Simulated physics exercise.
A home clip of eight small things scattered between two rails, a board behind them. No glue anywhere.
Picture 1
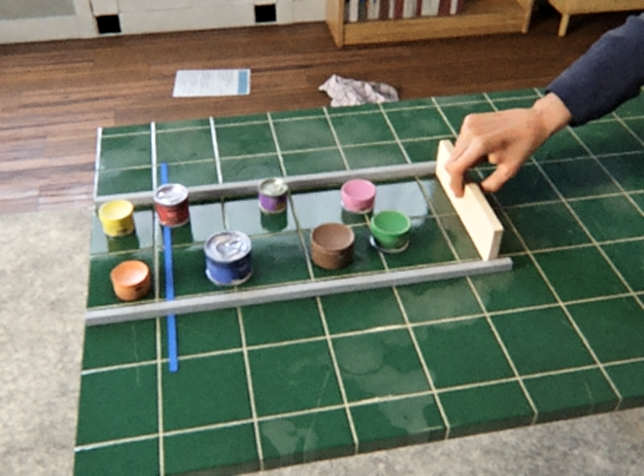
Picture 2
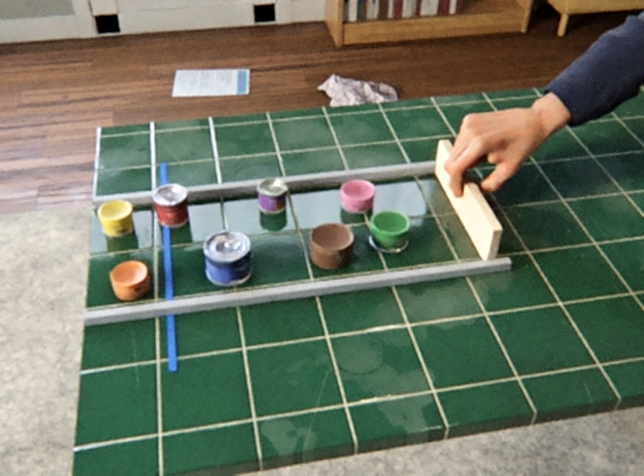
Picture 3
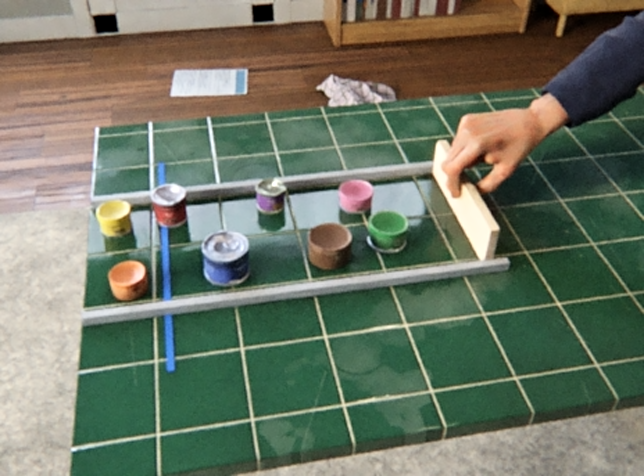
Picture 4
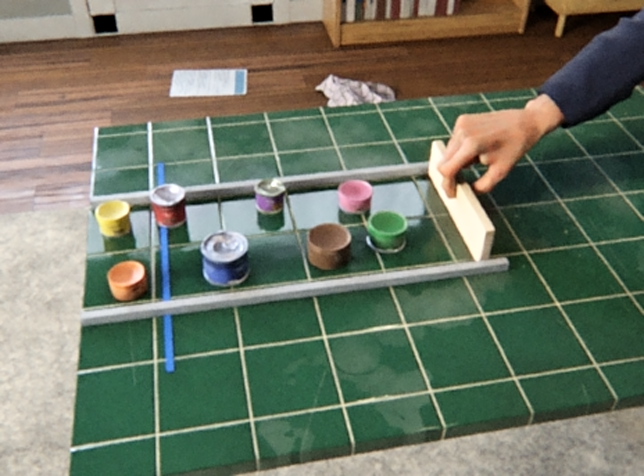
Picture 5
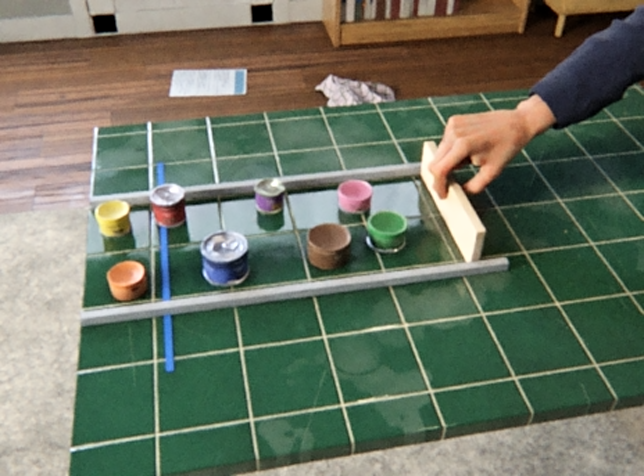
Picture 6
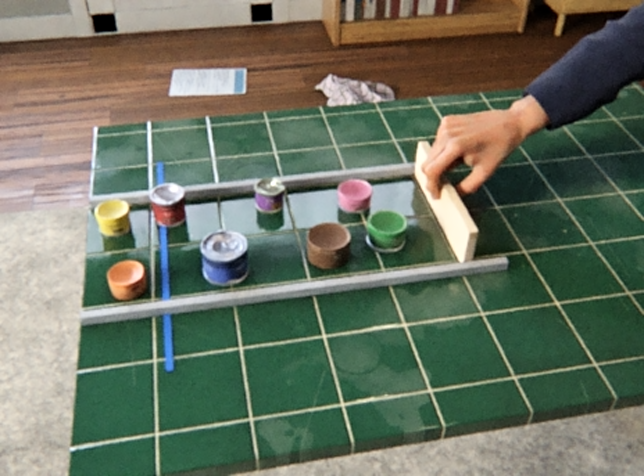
A hand slides a pale wooden board slightly leftward between two grey rails on a green tiled surface, toward eight small colourful pots and tins, which stay still around and beside a strip of blue tape.
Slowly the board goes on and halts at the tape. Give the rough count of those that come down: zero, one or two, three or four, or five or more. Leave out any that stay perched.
In the end the number that fall off is one or two.
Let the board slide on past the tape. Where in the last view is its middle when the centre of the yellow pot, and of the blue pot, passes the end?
At (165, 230) for the yellow pot; at (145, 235) for the blue pot.
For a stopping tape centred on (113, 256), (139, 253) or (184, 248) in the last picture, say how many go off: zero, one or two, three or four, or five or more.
One after another: 3 or 4; three to four; not one.
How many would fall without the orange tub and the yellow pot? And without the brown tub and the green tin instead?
0 in the first case, 0 in the second.
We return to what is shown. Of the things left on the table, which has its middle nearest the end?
It is the yellow pot.
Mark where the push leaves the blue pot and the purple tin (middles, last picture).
Near (103, 269) and (147, 202).
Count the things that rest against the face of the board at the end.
4 of them.
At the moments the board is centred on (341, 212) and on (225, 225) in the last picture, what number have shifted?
By then 3, and 5.
Early on, none off yet; yellow pot at rest near (114, 218); orange tub at rest near (127, 280); red tin at rest near (169, 206).
Finally, the number that fall off is one or two; lost, orange tub.
